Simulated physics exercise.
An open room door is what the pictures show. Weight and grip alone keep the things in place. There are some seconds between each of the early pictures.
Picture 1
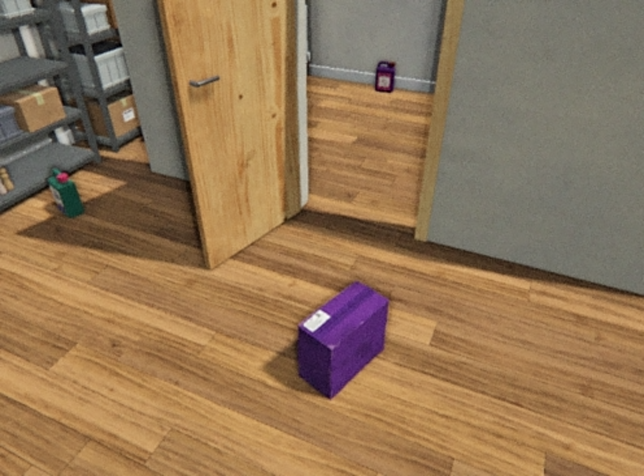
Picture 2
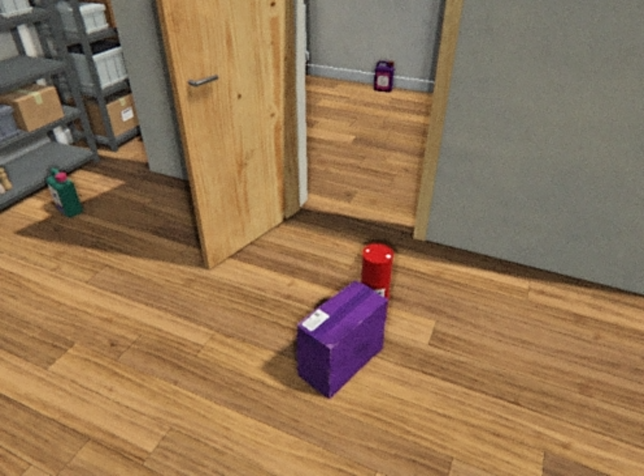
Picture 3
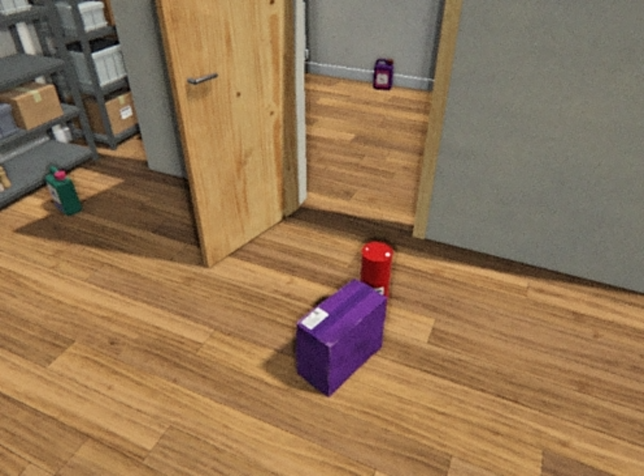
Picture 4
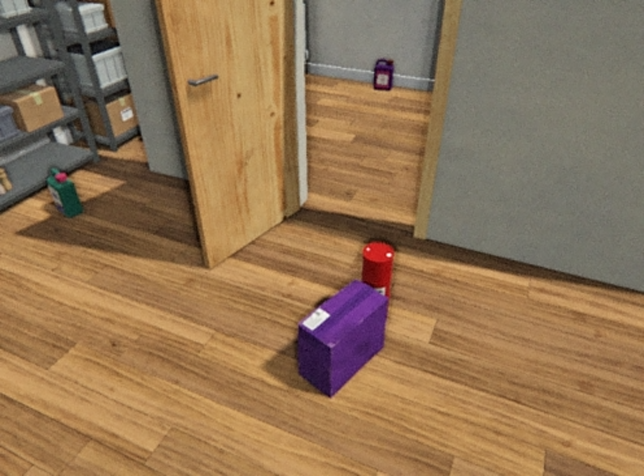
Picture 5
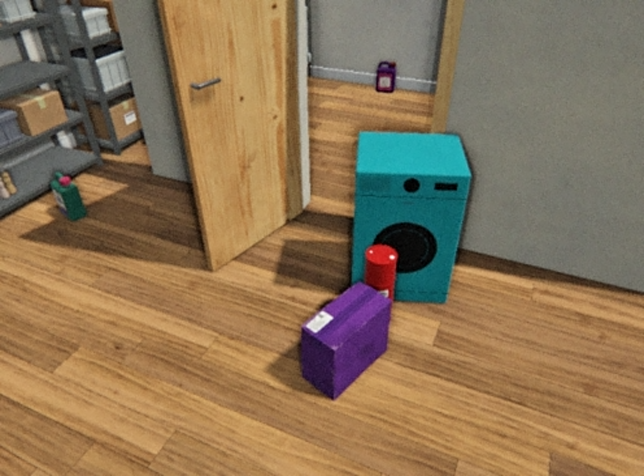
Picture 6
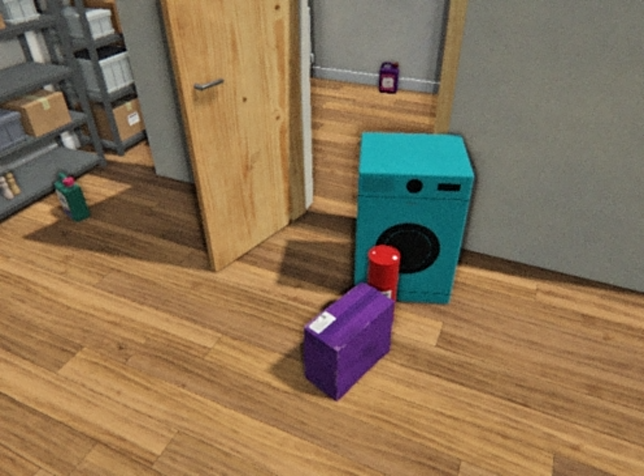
In a room with wooden flooring, a purple box sits before a wide-open door that stays still; a red canister appears behind the box, then a turquoise front-loading appliance appears behind the canister, partly blocking the doorway.
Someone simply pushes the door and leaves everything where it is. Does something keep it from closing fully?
Yes: It gets stuck.
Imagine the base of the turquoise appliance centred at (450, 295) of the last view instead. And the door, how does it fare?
What you'd see next is that it swings to completion.
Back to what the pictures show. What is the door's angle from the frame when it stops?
Around 45 degrees.
Then, 0.50 s past the last view, open by 89°.
Then, 0.80 s past the last view, open by 71°.
Then, 1.10 s past the last view, open by 51°.
Finally, open by 44°; all 3 still in place. Final places as the last picture's camera would see them, turquoise appliance near (407, 220).
